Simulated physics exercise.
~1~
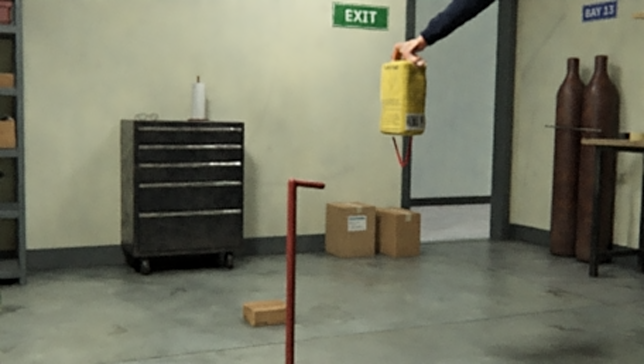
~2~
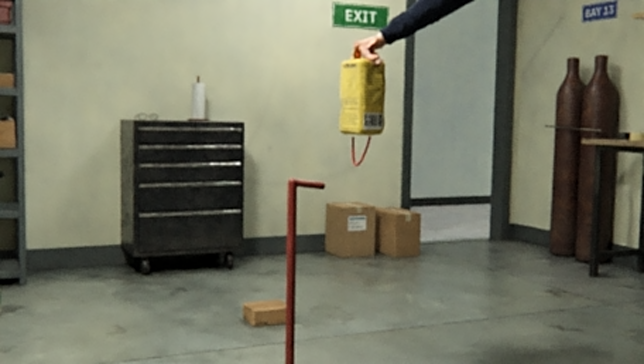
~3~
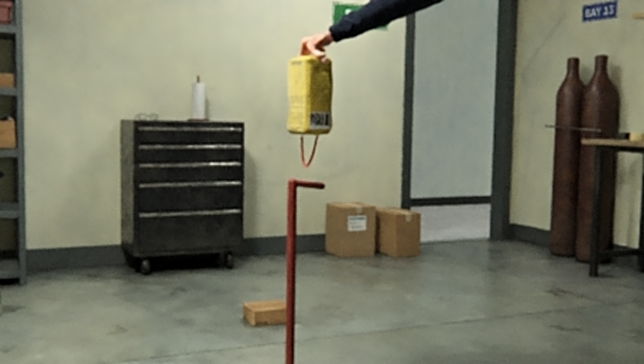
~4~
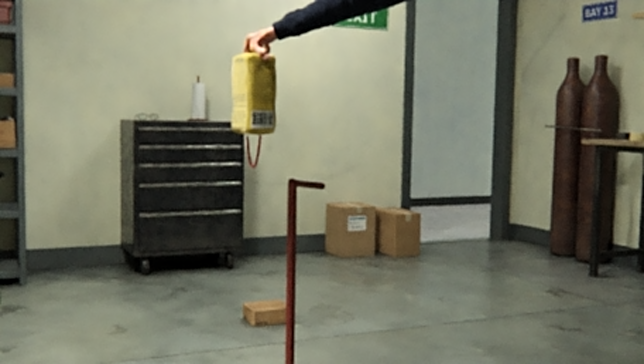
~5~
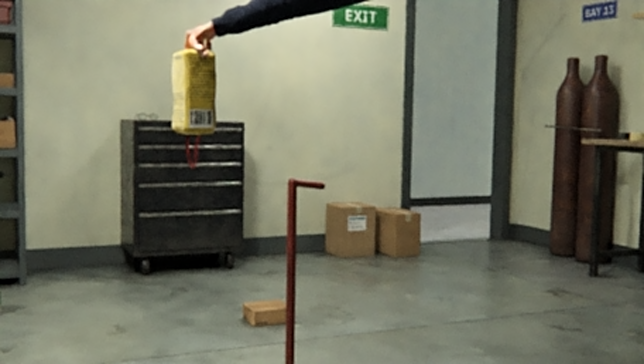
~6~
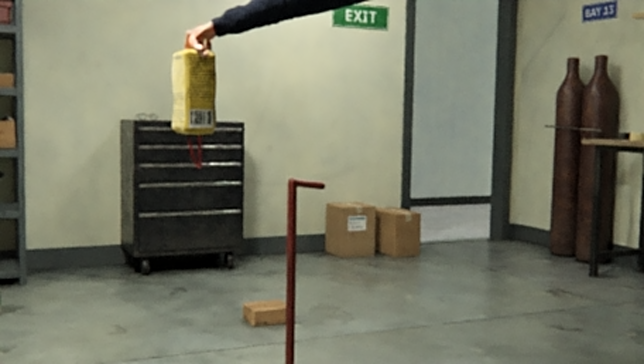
In a workshop with pale walls and a grey concrete floor, seen from a fixed, level view, a thin red post with a short sideways hook stands near the middle. Behind it are a dark tool chest on the left, cardboard boxes, a green exit sign and two tall brown cylinders on the right. A hand reaching in from the upper right holds a yellow sack upright, a red loop hanging beneath it. The hand carries the sack left, and it passes over the post with the loop clearing the hook. It stops in front of the tool chest, still held aloft.
